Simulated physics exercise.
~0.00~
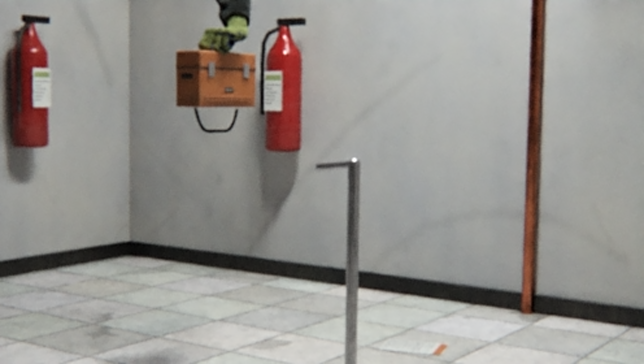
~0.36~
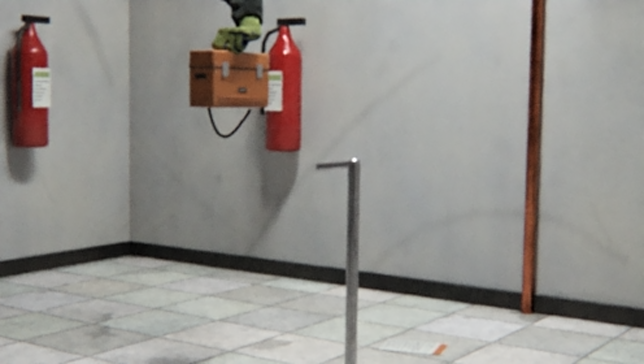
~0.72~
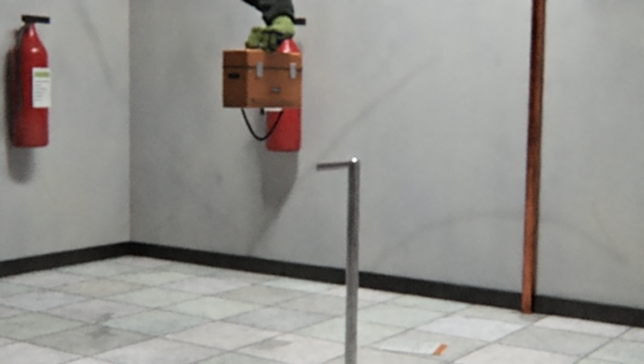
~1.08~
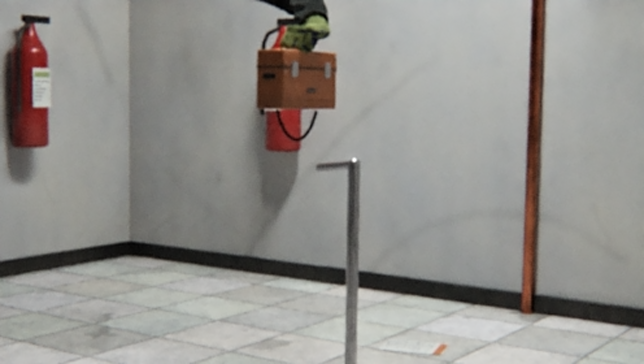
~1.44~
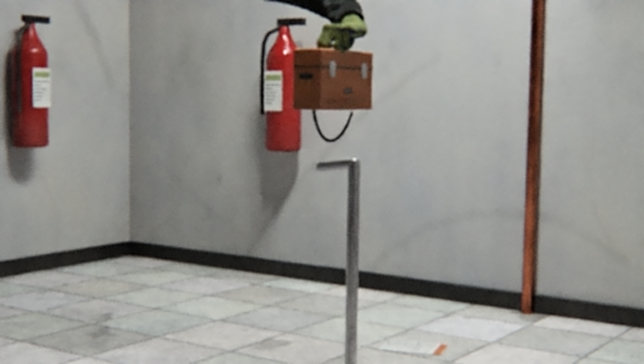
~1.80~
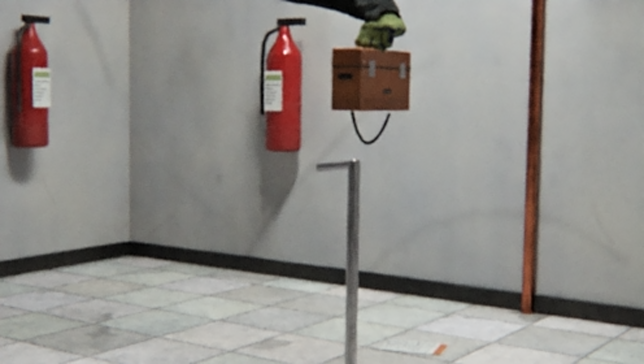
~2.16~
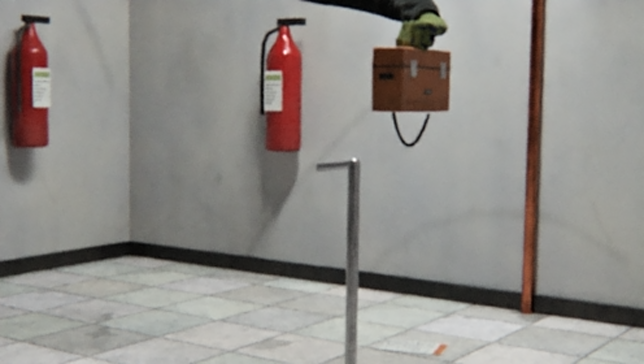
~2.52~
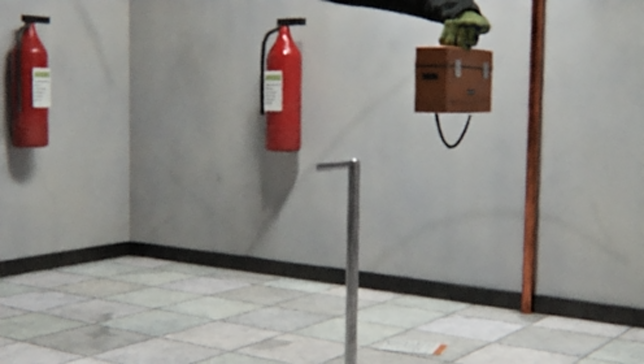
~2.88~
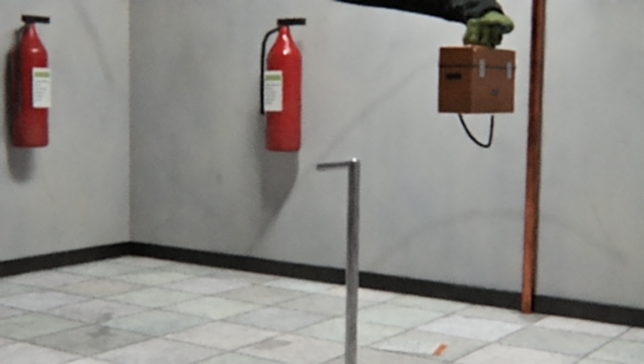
The footage shows a gloved hand carrying an upright orange case with a dark loop hanging beneath it, moving right past two red fire extinguishers on a grey wall. The case passes above a metal post with a hooked top without catching and ends well to its right.
